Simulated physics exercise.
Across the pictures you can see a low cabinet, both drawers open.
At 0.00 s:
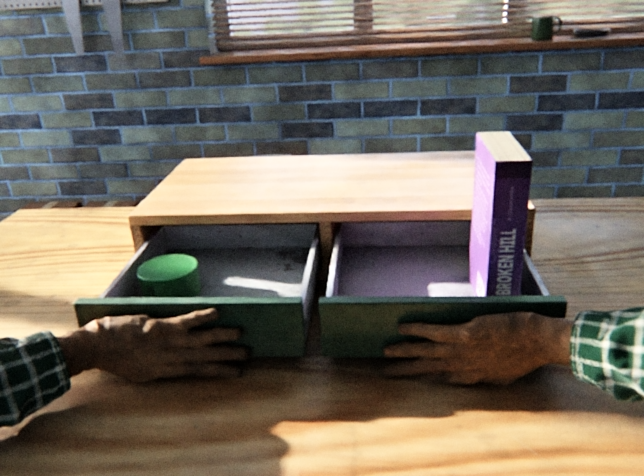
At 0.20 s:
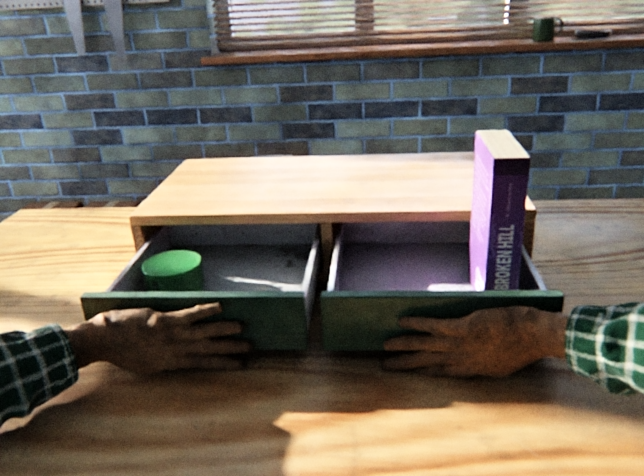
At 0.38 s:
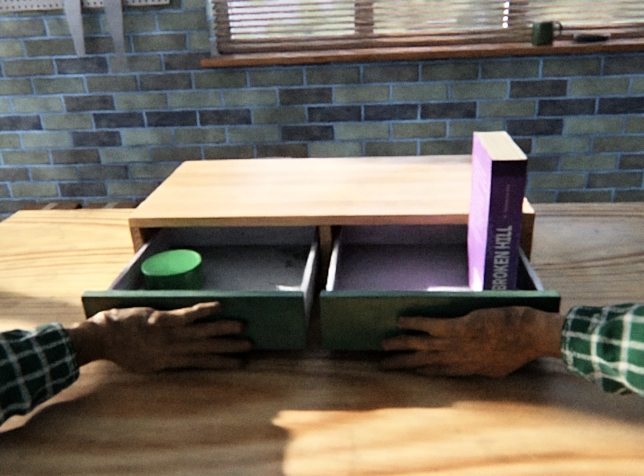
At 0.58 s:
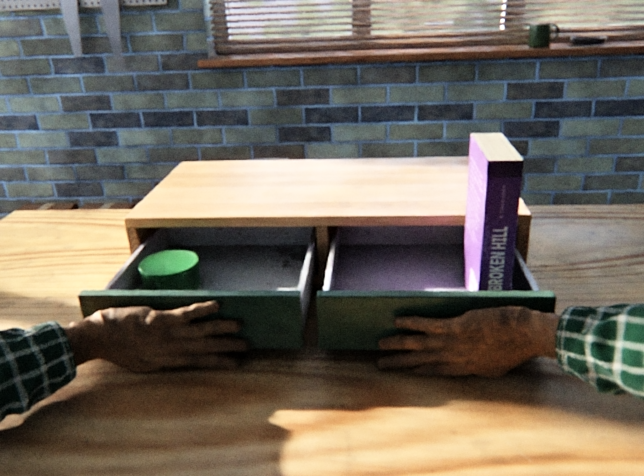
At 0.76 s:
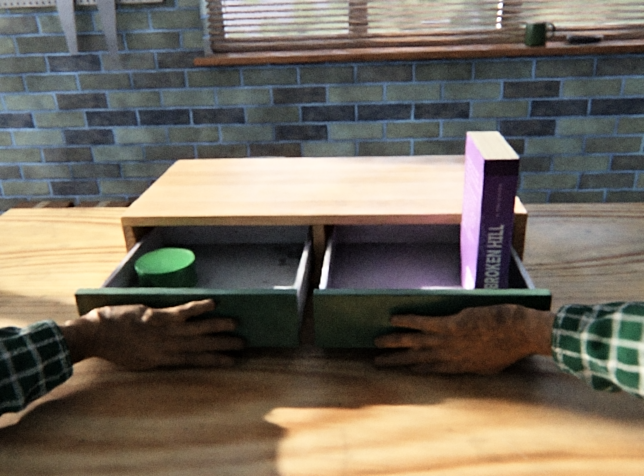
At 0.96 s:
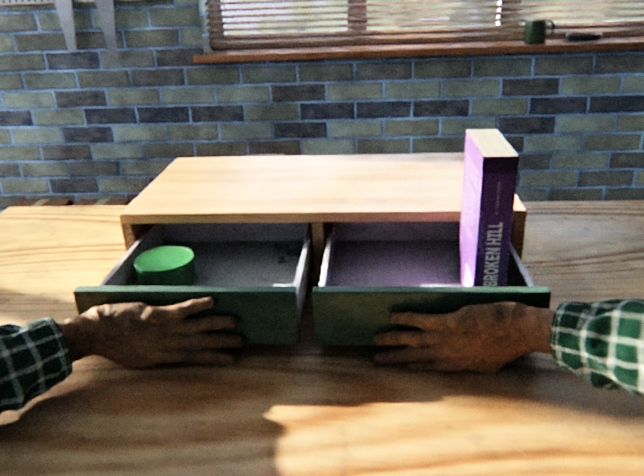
Two hands in green checked sleeves rest on the fronts of two open drawers in a low wooden cabinet, seen from the front and slightly above on a sunlit wooden table before a brick wall. A green tub sits in the left drawer, and a purple book stands upright in the right one. The drawers slide inward slightly, then stay nearly still, while the view shifts very little.
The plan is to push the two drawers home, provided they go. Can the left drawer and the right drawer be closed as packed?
At the end, the left drawer fully retracts, the right drawer hangs open.
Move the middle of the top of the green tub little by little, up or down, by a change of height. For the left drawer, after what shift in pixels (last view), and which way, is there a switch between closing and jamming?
16 pixels up.
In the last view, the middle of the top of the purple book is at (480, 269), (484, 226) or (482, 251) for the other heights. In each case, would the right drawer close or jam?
Tries one to three: Fully closed; held open; fully closed.
After 1.28 s, left drawer starting in; right drawer starting in.
After 1.48 s, left drawer about half in; right drawer stopped, still ajar.
After 1.74 s, left drawer nearly in; right drawer stopped, still ajar.
In the end (2.4 s), the left drawer goes all the way in; the right drawer will not close.
